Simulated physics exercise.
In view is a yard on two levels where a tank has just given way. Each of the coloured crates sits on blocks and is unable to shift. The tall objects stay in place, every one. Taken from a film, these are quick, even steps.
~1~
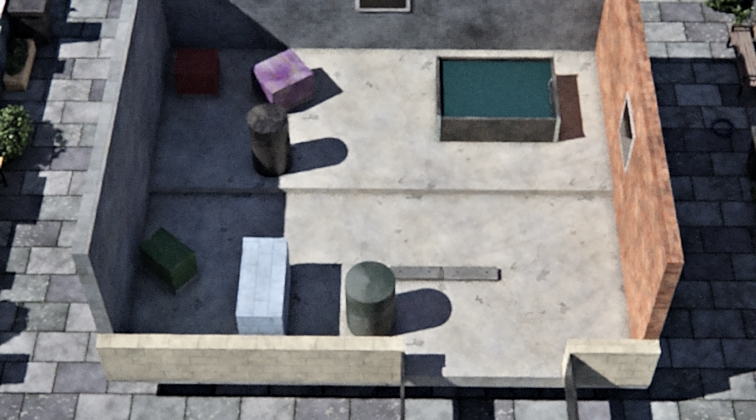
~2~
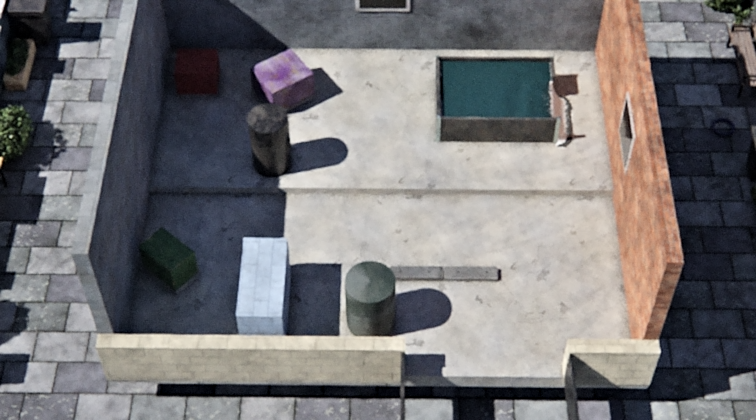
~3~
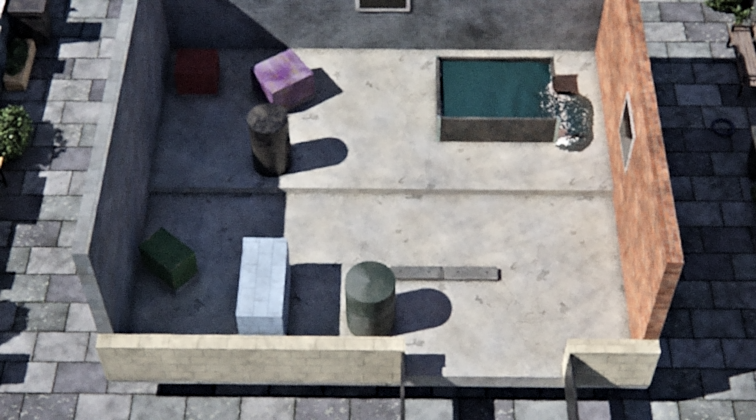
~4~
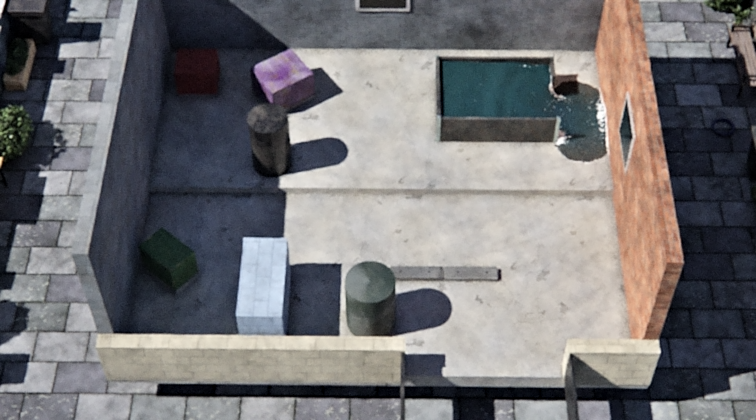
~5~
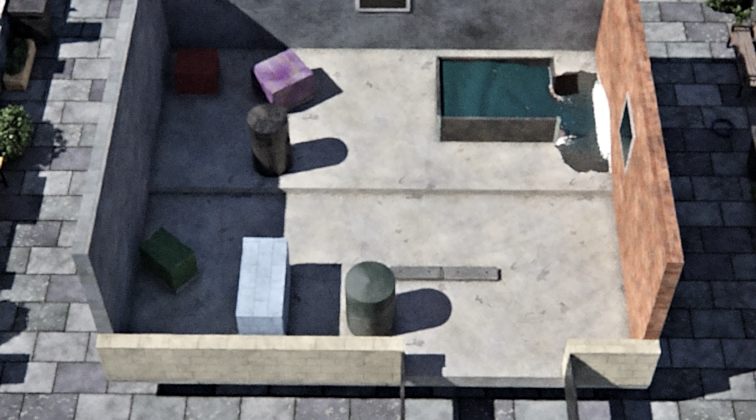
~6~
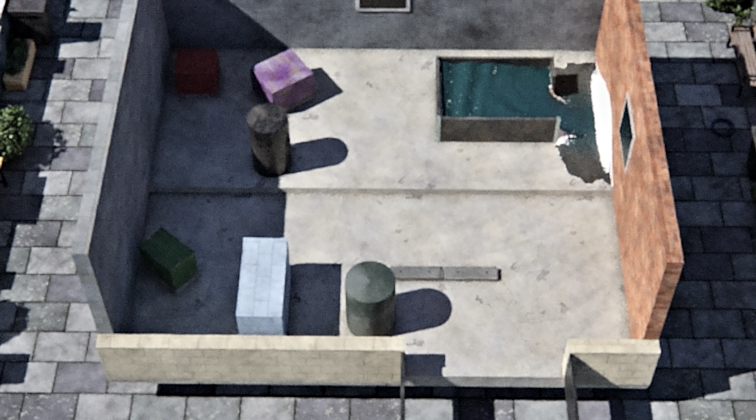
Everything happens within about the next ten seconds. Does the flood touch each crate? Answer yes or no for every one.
Purple crate: Yes; red crate: Yes; green crate: No.
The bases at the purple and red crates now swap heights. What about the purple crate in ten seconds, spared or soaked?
Well, the purple crate is inundated then.
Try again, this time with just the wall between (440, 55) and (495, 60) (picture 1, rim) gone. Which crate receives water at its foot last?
Last: The green-painted one.
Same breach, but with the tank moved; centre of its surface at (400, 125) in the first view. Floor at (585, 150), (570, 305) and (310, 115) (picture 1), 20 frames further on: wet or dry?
Results in order - swamped, swamped, left untouched.
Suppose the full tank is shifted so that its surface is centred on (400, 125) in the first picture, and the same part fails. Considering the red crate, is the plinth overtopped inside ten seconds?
Red crate: Untouched.
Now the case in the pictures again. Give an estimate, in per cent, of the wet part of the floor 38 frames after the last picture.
Roughly 45 %.
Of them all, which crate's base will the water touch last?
The answer here is the green one.
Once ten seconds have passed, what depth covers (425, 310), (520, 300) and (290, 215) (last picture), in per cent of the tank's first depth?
Respectively 4, 6 and 2 per cent.
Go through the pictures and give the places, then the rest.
The first picture shows the water tank at (496, 90) is whole and still.
In the second picture, water pours out at (552, 112) and has run to (566, 143).
In the third picture, the front is at (580, 148), out from the gap at (552, 113).
In the fourth picture, water pours out at (552, 114) and has run to (599, 92).
In the fifth picture, water pours out at (552, 114) and has run to (609, 166).
In the sixth picture, the front is at (610, 179), out from the gap at (552, 113).
A moment on, water covers 10 % of the floor; the purple crate not reached, the red crate not reached, the green crate not reached.
Next, water covers 20 % of the floor; the purple crate not reached, the red crate not reached, the green crate not reached.
Then, water covers 30 % of the floor; the purple crate not reached, the red crate not reached, the green crate not reached.
Later, water covers 45 % of the floor; the purple crate water round its plinth, the red crate water round its plinth, the green crate not reached.
In the end, water covers 65 % of the floor; the purple crate was topped, the red crate was topped, the green crate stayed above the water.
